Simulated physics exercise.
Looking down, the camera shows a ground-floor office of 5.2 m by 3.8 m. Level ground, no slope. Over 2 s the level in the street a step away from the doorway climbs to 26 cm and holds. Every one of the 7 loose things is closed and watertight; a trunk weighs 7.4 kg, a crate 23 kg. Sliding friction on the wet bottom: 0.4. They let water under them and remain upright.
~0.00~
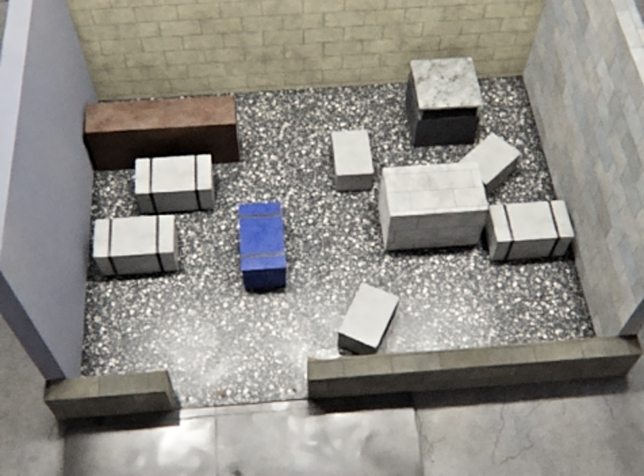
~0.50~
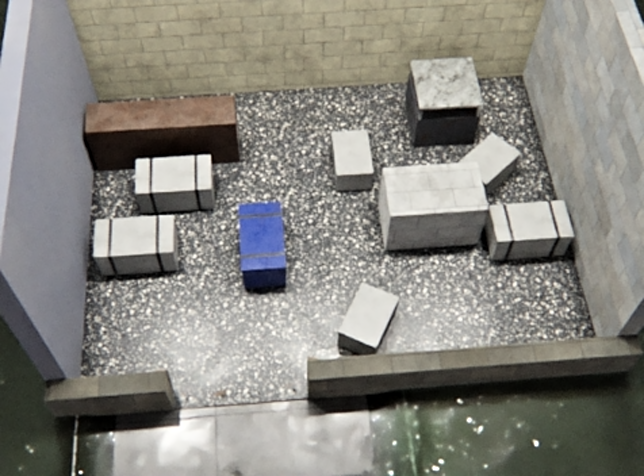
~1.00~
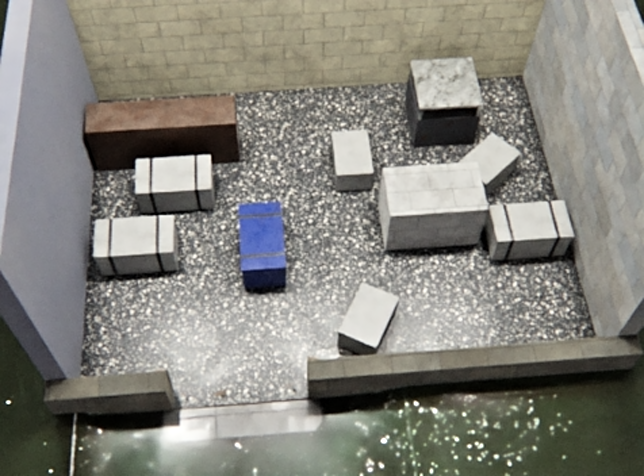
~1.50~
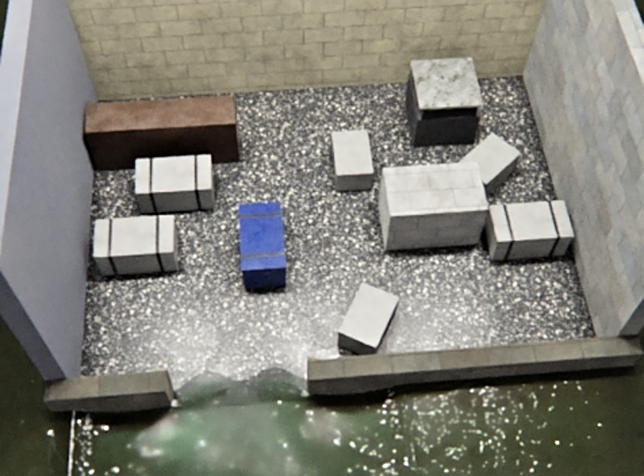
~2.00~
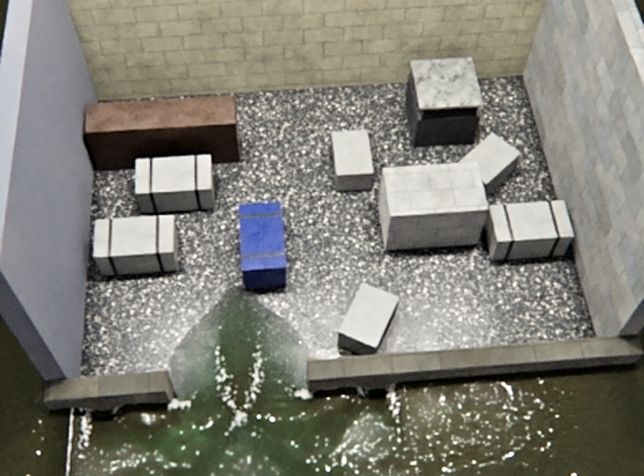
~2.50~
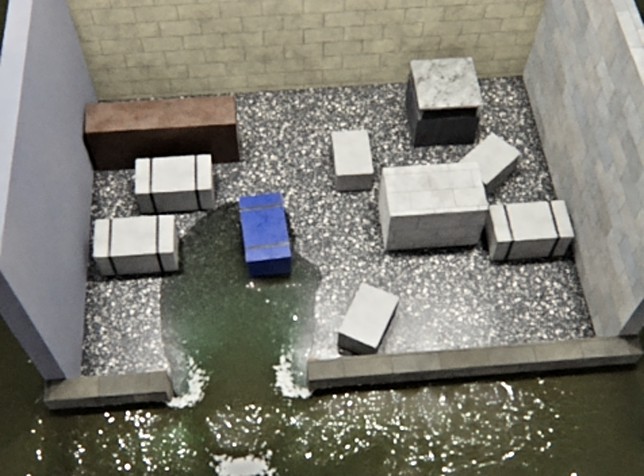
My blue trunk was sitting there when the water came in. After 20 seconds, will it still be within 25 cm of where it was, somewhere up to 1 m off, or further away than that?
It will be further away than that.
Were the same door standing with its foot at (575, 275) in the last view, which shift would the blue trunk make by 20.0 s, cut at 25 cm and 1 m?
Well, the blue trunk ends up distant in that setup.
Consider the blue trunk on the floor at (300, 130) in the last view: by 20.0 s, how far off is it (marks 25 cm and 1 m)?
So it journeys a long way.
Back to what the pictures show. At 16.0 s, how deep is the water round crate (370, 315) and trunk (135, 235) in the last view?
About 22 and 16 cm.
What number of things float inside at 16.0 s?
Answer: 7.
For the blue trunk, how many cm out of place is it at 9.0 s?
Shift by then: About 250 cm.
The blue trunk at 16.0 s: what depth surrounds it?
The depth there is around 22 cm.
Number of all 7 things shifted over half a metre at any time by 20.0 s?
The answer here is 7.
After 4.0 s the blue trunk is near (305, 98), 1.9 m from its start, afloat; 3 afloat.
After 9.0 s the blue trunk is near (374, 71), 2.4 m from its start, afloat; 5 afloat.
After 16.0 s the blue trunk is near (375, 67), 2.5 m from its start, afloat; 7 afloat.
After 20.0 s the blue trunk is near (375, 63), 2.5 m from its start, afloat; 7 afloat.
